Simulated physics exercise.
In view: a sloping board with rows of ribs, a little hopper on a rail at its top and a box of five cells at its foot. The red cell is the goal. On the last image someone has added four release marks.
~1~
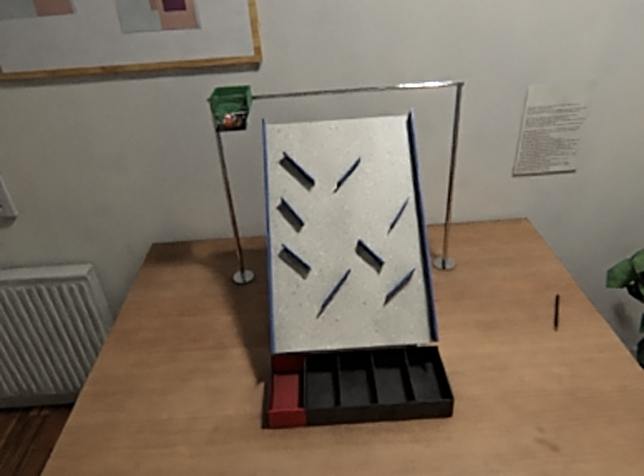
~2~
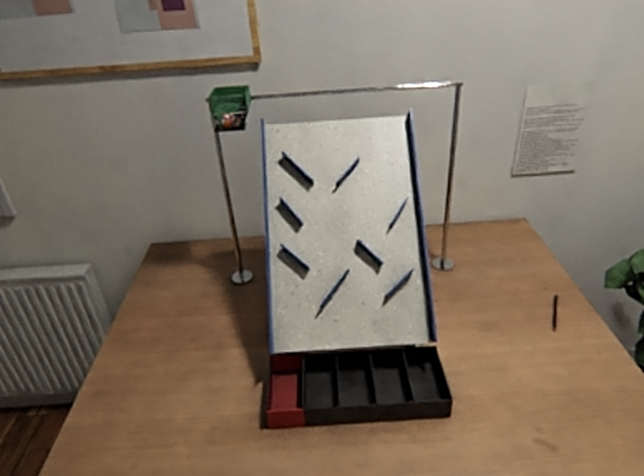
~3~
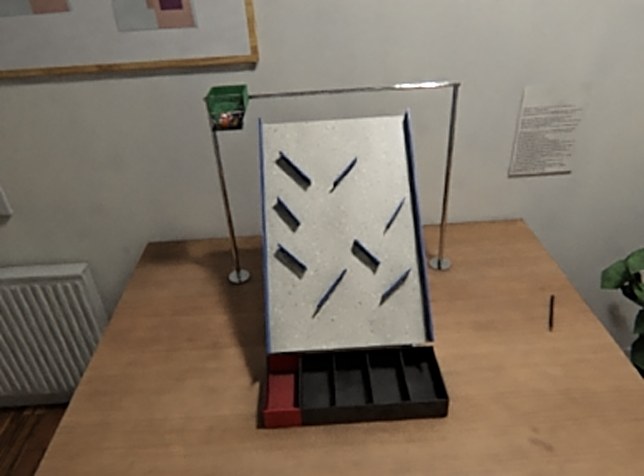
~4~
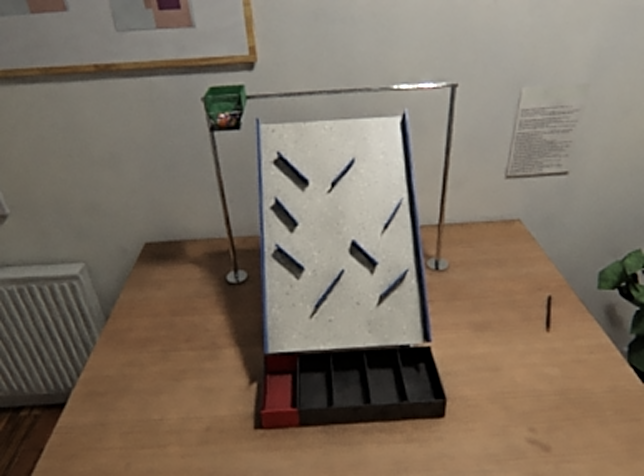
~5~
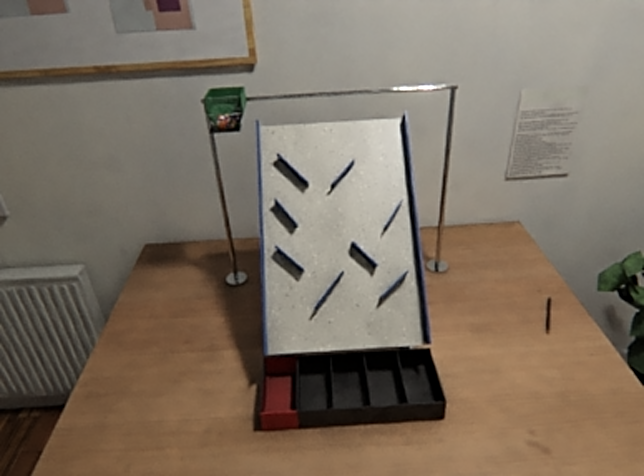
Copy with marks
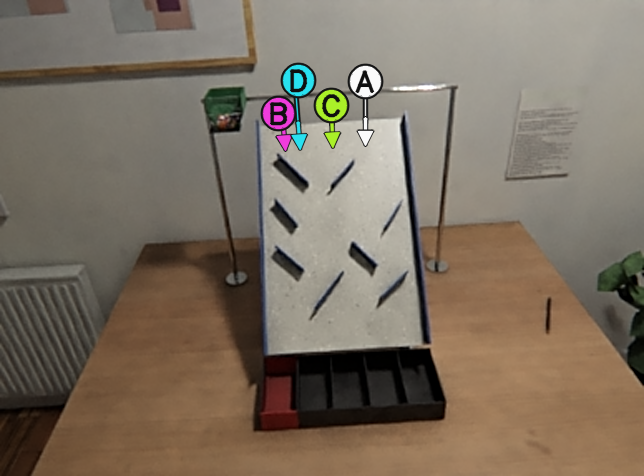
A sloping board with ribs stands above a box of cells on a table, and nothing moves.
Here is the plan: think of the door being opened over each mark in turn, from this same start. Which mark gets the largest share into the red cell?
It is C.
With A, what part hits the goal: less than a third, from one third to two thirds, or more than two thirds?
It is less than a third.
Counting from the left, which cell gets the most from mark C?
The first.
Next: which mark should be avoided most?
Here it is mark A.
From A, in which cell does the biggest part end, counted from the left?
It is the third one.
On the marked copy, mark A meets the board at (365, 140); mark B meets the board at (285, 145); mark C meets the board at (332, 142); mark D meets the board at (299, 144).
If A is chosen, just a few in the red cell, the larger part in other cells, about a tenth outside the box.
If B is chosen, roughly a third in the red cell, roughly two thirds in other cells, just a few outside the box.
If C is chosen, the larger part in the red cell, about a tenth in other cells, about a tenth outside the box.
If D is chosen, roughly a quarter in the red cell, roughly two thirds in other cells, just a few outside the box.
